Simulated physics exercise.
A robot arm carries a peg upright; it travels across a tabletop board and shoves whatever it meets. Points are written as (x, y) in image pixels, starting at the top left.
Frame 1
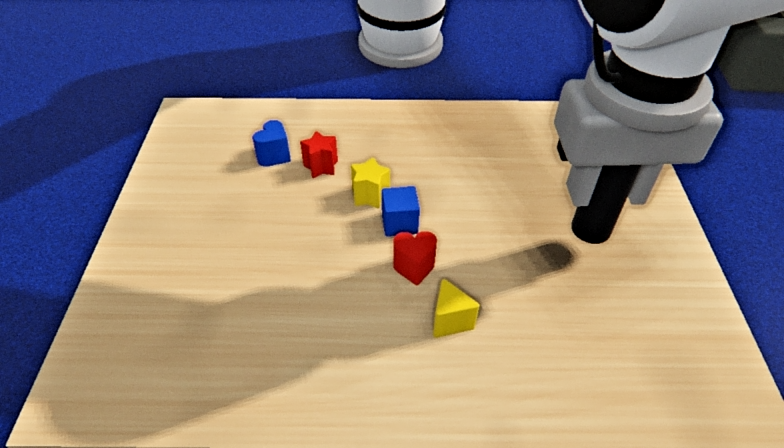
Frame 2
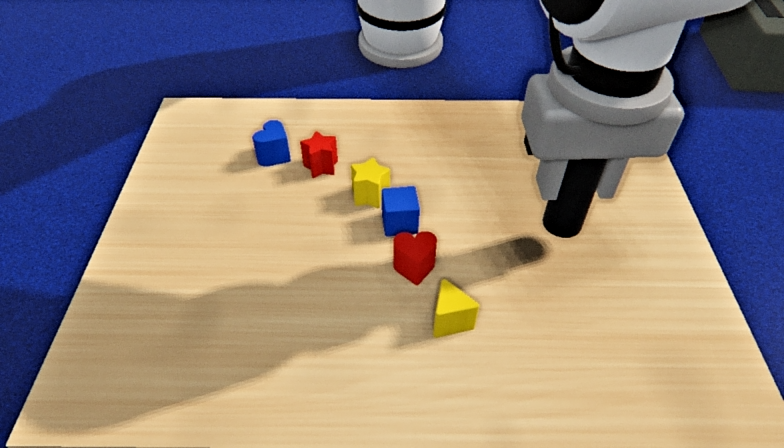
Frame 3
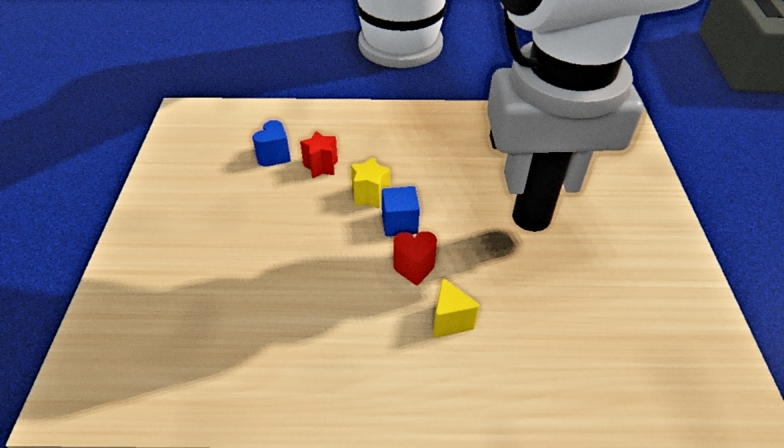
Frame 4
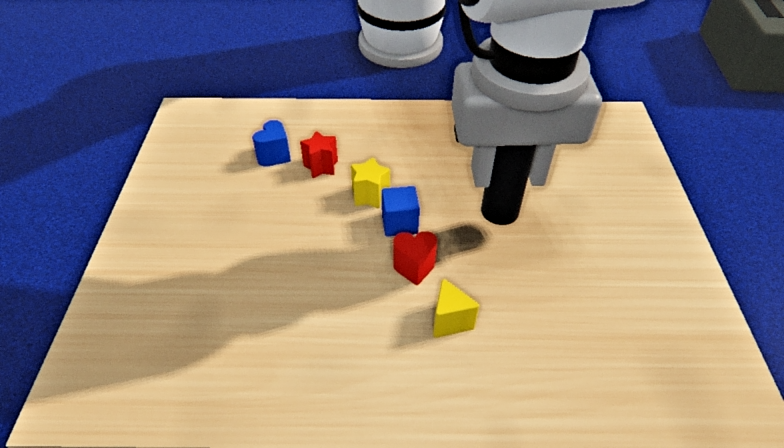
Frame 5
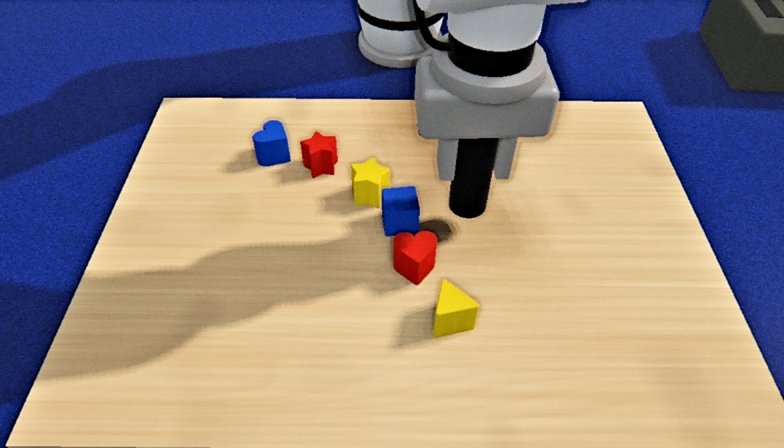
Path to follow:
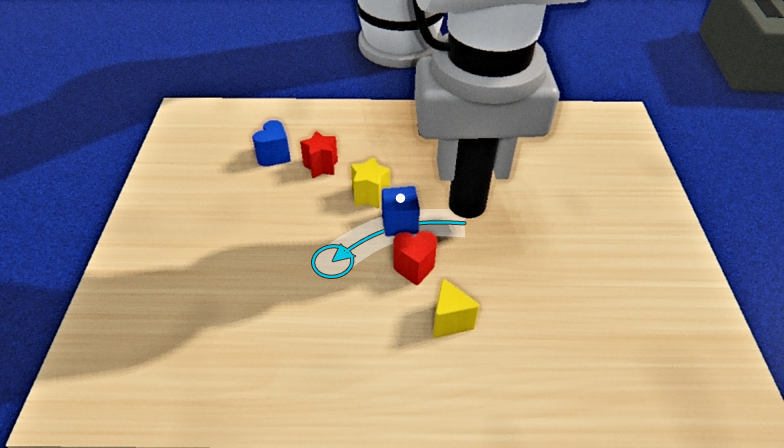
On a wooden board, a robot arm moves its black peg left while the colored blocks stay still.
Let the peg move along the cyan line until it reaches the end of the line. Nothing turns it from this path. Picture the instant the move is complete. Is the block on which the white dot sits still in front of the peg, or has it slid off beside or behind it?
At the end of the path, the peg has already lost the block on which the white dot sits, which lies beside or behind it.
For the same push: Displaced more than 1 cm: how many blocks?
The number of blocks that move over 1 cm is one.
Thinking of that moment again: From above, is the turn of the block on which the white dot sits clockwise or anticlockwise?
From the top: Clockwise.
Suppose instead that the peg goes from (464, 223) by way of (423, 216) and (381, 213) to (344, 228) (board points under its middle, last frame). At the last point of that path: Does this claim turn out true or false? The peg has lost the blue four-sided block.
That is false.
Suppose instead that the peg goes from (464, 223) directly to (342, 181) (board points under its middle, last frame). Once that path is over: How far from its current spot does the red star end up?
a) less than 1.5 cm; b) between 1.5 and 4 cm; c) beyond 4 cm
b
The line goes from (464, 223) via (417, 224) and (372, 236), ending at (333, 261); the dot is on the blue four-sided block.
What follows on the original path. One third of the way, peg at (417, 206); blue four-sided block at (381, 198).
Two thirds of the way, peg at (371, 218); blue four-sided block at (337, 201), turned 40° clockwise.
At the end, peg at (331, 243); yellow star unmoved; blue four-sided block at (329, 201), turned 55° clockwise.
